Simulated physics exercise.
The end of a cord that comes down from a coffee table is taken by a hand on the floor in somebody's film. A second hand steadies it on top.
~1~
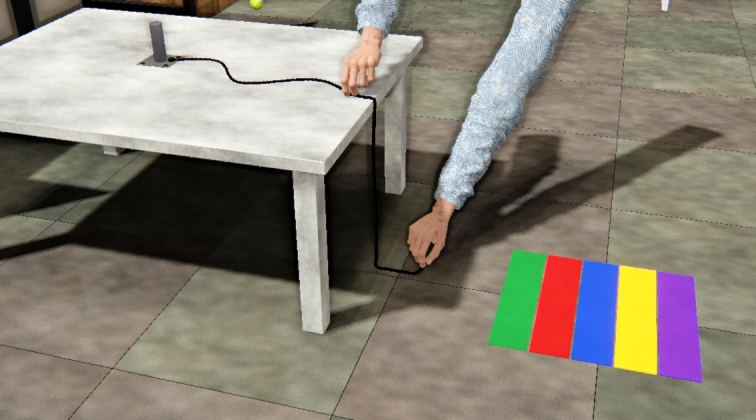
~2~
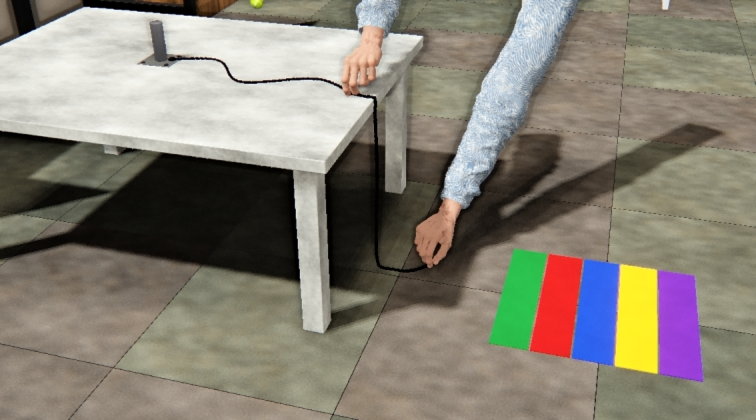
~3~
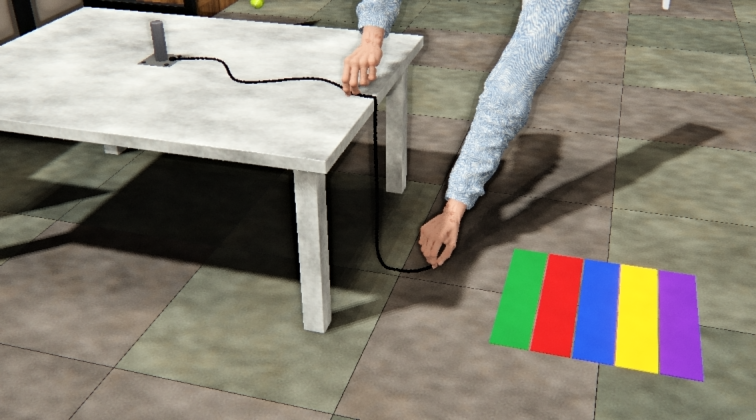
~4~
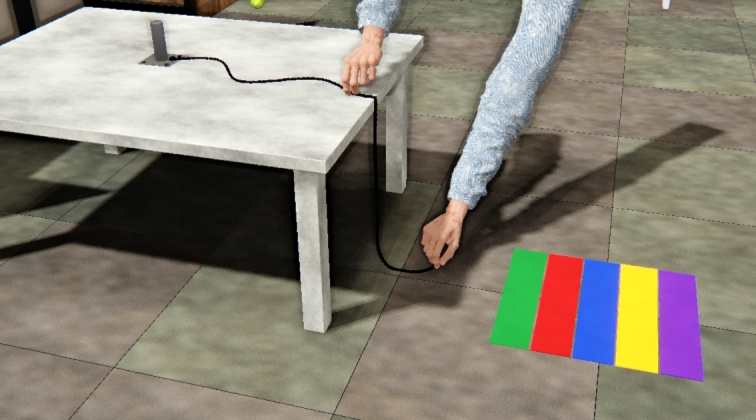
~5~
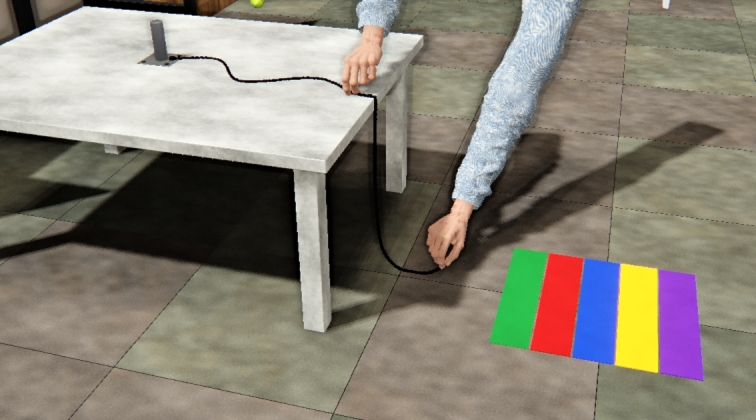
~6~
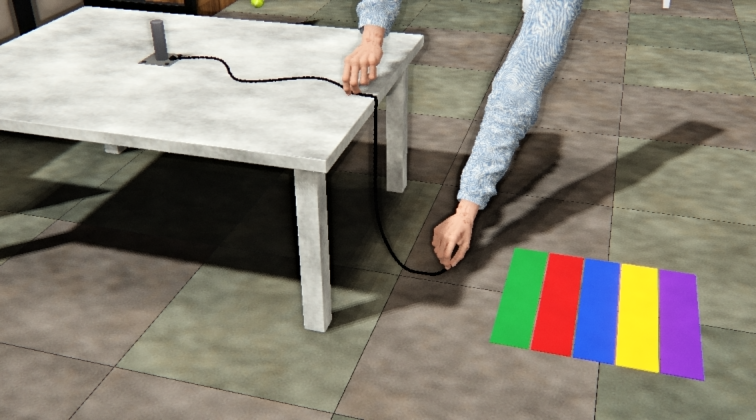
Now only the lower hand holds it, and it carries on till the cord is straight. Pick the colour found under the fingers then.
Blue is under them.
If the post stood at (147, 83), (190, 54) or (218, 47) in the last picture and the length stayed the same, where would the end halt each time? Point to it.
About (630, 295), (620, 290) and (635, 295).
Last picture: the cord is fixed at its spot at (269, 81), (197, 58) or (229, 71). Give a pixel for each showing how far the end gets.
Expect roughly (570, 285) for the first, (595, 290) for the second and (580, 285) for the third.
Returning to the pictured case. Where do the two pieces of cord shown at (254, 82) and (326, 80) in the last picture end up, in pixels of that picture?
Roughly at (284, 79), and the other roughly at (349, 90).
A little later, end near (522, 276); over green.
Next, end near (572, 284); over red.
When it is tight, end near (602, 289); over blue. It gets as far as the blue strip.
